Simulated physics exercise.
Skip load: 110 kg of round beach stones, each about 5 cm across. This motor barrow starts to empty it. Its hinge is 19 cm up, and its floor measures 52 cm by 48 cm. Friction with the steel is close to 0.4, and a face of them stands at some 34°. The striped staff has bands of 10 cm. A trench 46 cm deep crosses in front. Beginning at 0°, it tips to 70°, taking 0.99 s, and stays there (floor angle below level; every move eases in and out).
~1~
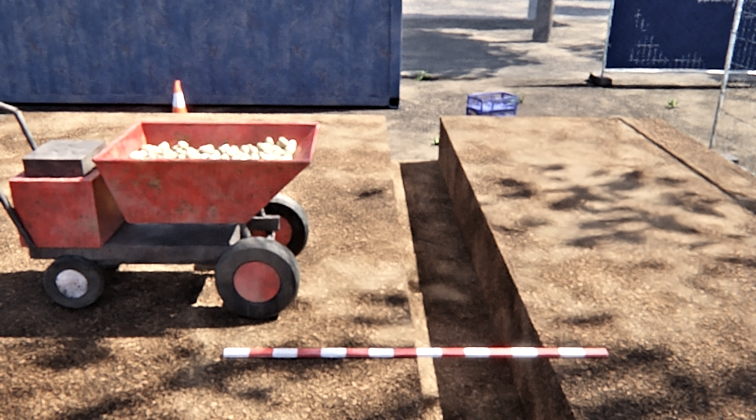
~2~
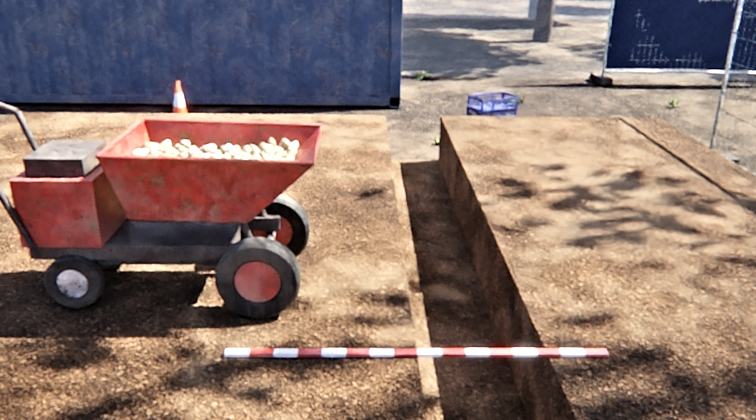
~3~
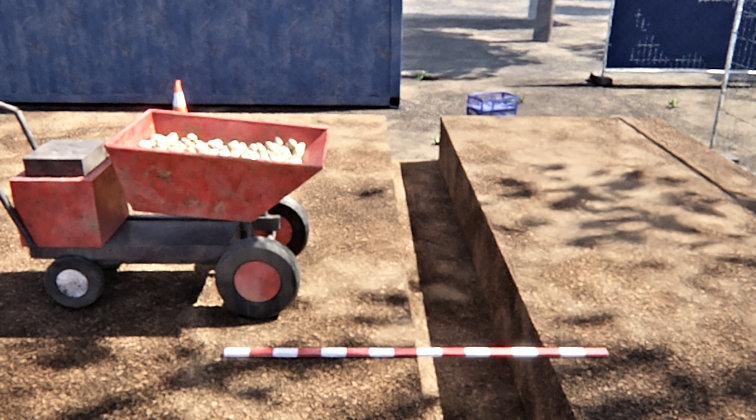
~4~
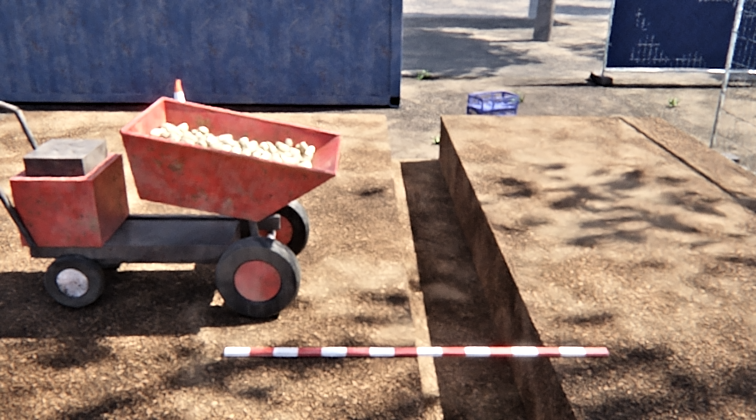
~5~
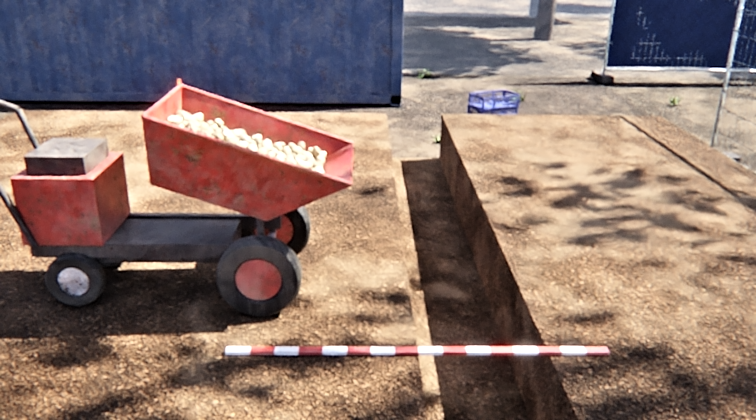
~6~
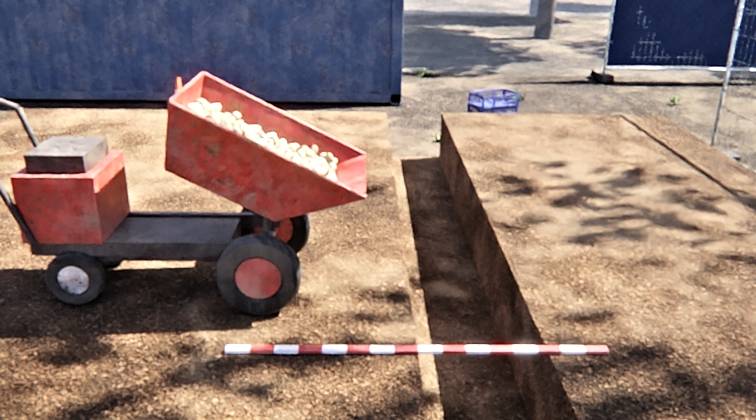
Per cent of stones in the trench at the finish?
About 100 %.
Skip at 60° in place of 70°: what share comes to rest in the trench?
Close to 100 per cent then.
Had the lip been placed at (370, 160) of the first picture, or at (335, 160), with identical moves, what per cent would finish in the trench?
About 95 per cent first, then about 100 per cent.
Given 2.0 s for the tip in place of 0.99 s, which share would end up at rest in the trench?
My guess is near 100 percent.
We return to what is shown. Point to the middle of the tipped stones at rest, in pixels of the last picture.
Somewhere around (471, 353) in the last picture.
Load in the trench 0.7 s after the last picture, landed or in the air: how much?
Approx. 40 % of the load.
Then, 0.3 s after the last picture the floor is at 59°, 100 % in the skip; the foremost stones are at (387, 233).
Then, 0.7 s after the last picture the floor is at 70°, 56 % in the skip, 3 % short of the trench, 41 % in the trench; the foremost stones are at (482, 341).
Then, 1.0 s after the last picture the floor is at 70°, 11 % in the skip, 2 % short of the trench, 87 % in the trench; the foremost stones are at (511, 363).
Then, 3.0 s after the last picture the floor is at 70°, 0 % in the skip, 100 % in the trench; the foremost stones are at (515, 375).
